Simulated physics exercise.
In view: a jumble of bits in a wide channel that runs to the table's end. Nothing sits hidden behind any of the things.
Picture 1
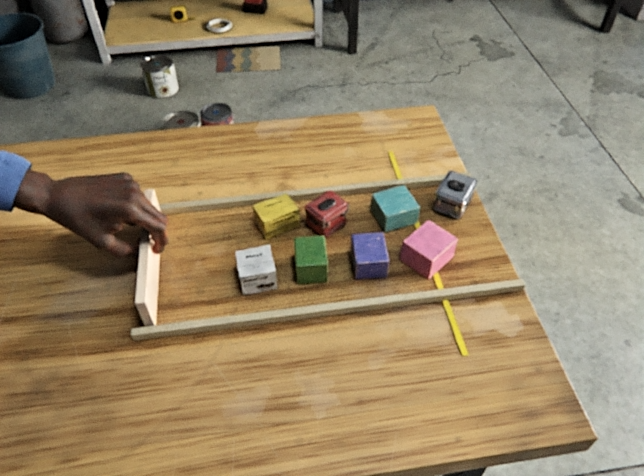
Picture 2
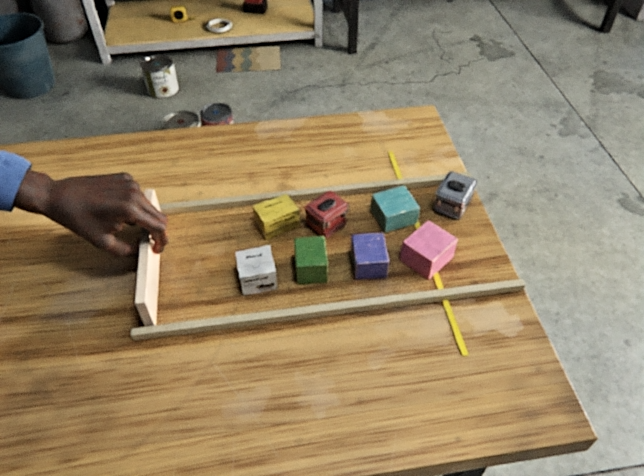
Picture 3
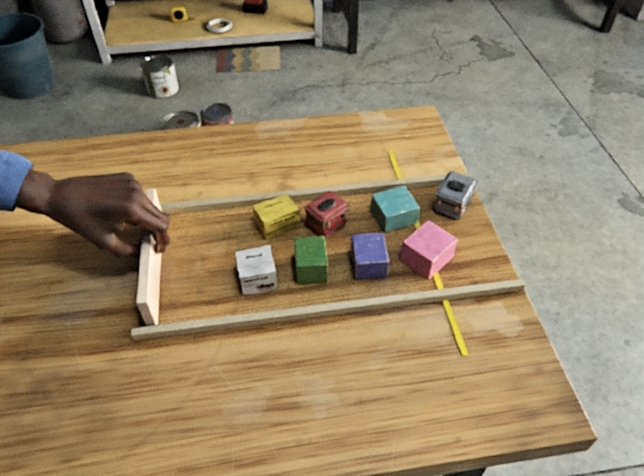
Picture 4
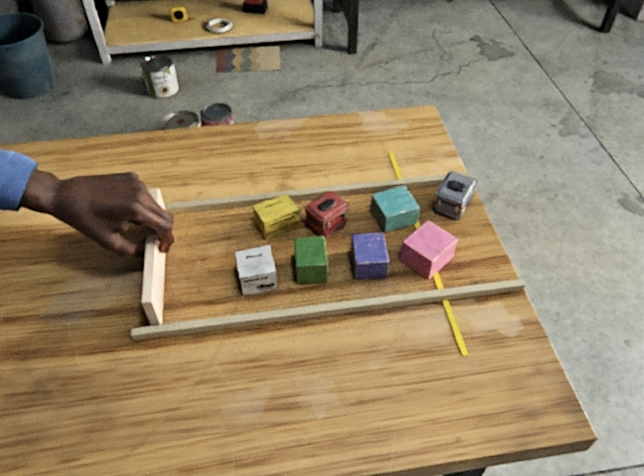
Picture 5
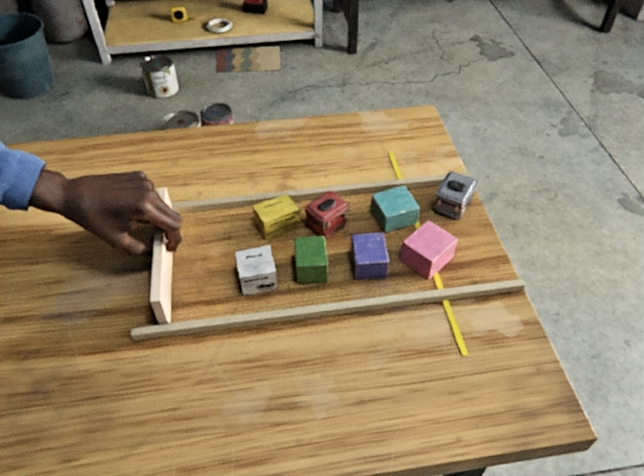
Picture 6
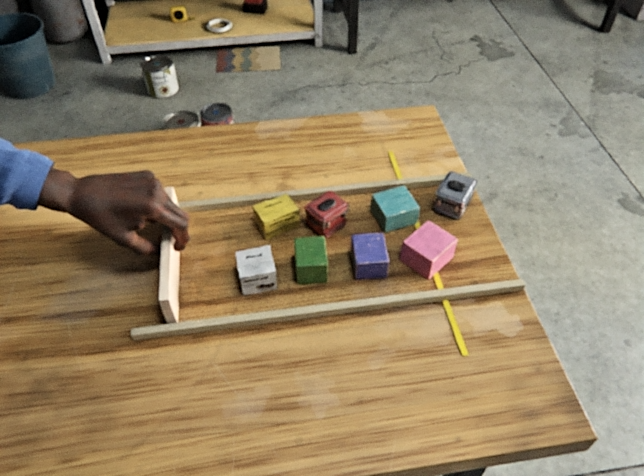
A hand slid a pale wooden board slightly to the right along a channel on a wooden table, while the colourful blocks and small cases ahead of it, near a yellow strip, stayed still.
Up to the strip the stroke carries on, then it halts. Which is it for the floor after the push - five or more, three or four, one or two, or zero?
The number that tip off is going to be more than two but under five.
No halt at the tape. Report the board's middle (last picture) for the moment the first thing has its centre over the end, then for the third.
Near (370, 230) first, near (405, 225) second.
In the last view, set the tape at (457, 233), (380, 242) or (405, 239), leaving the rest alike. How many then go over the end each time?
In order, 6, 1 and 2.
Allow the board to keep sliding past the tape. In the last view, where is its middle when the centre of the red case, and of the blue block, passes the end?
Near (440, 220), then near (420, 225).
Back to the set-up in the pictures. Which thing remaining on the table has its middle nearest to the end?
Result: Blue block.
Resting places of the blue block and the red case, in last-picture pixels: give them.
Final centres, first then second: (505, 236), (470, 204).
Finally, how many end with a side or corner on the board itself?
2 in contact.
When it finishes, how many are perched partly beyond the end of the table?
You'd get 1.
Early on, none off yet; grey case at rest near (455, 196); pink block at rest near (428, 250); turquoise block at rest near (395, 209).
Finally, the number that fall off is three or four; lost, turquoise block, pink block and grey case.
